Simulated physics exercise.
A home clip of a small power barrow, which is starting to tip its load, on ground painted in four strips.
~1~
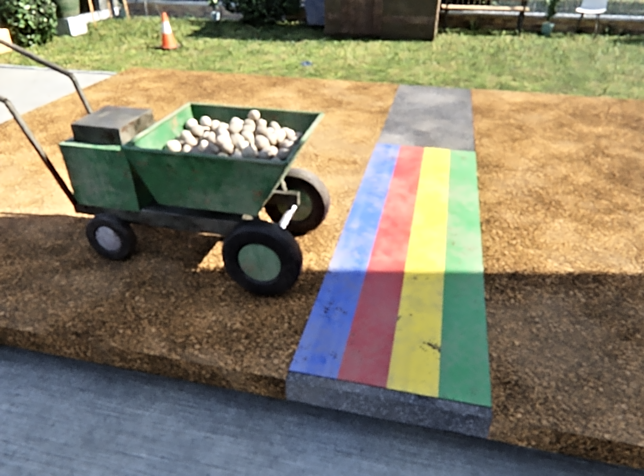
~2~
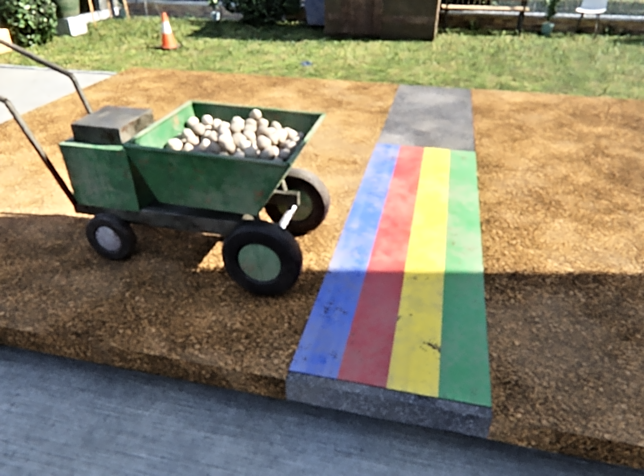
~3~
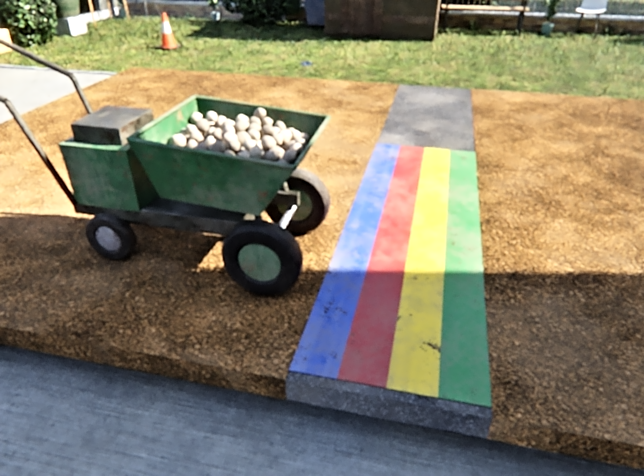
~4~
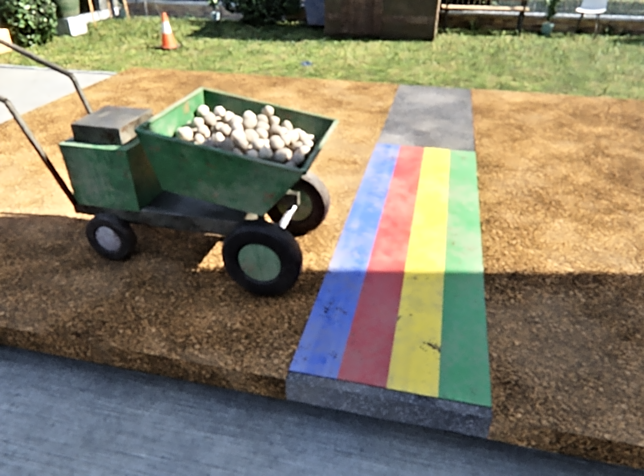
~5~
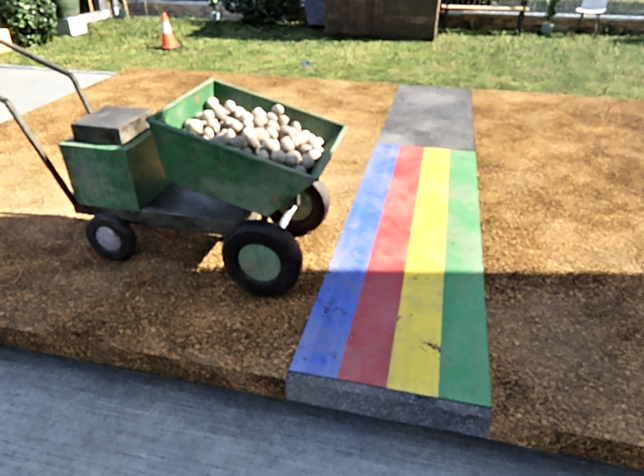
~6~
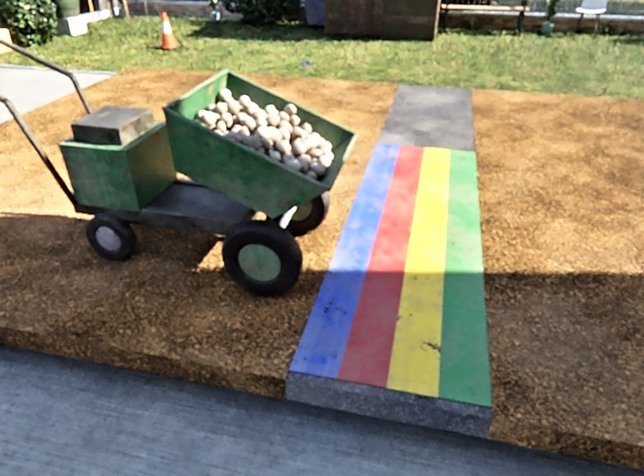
On a patch of brown ground by some grass, a small green barrow's skip full of pebbles slowly tilted to the right, its back end rising, beside blue, red, yellow and green painted strips.
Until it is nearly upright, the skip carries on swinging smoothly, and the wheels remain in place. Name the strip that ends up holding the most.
Yellow.
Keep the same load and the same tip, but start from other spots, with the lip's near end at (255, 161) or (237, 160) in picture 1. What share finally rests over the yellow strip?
20 per cent, then 10 per cent.
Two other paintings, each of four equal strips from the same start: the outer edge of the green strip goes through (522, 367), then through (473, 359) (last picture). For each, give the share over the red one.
Near 30 and 20 in a hundred.
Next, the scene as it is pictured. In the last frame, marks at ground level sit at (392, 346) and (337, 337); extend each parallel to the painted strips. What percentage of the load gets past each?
In order: 50 per cent, then 70 per cent.
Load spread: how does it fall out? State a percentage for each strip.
The blue strip takes 0 per cent, the red strip 20, the yellow strip 30 and the green strip 15.
Soon after the last picture, skip tipped steeply; all in the skip.
A little later, skip tipped right over; most in the skip; a small part over the red strip; a small part over the yellow strip; a stray few over the green strip.
Later still, skip tipped right over; about a third in the skip; a stray few over the blue strip; about a quarter over the red strip; about a third over the yellow strip; a small part over the green strip; a stray few off the paint.
At rest, skip tipped right over; about a third in the skip; a stray few over the blue strip; about a quarter over the red strip; about a third over the yellow strip; a small part over the green strip; a stray few off the paint.
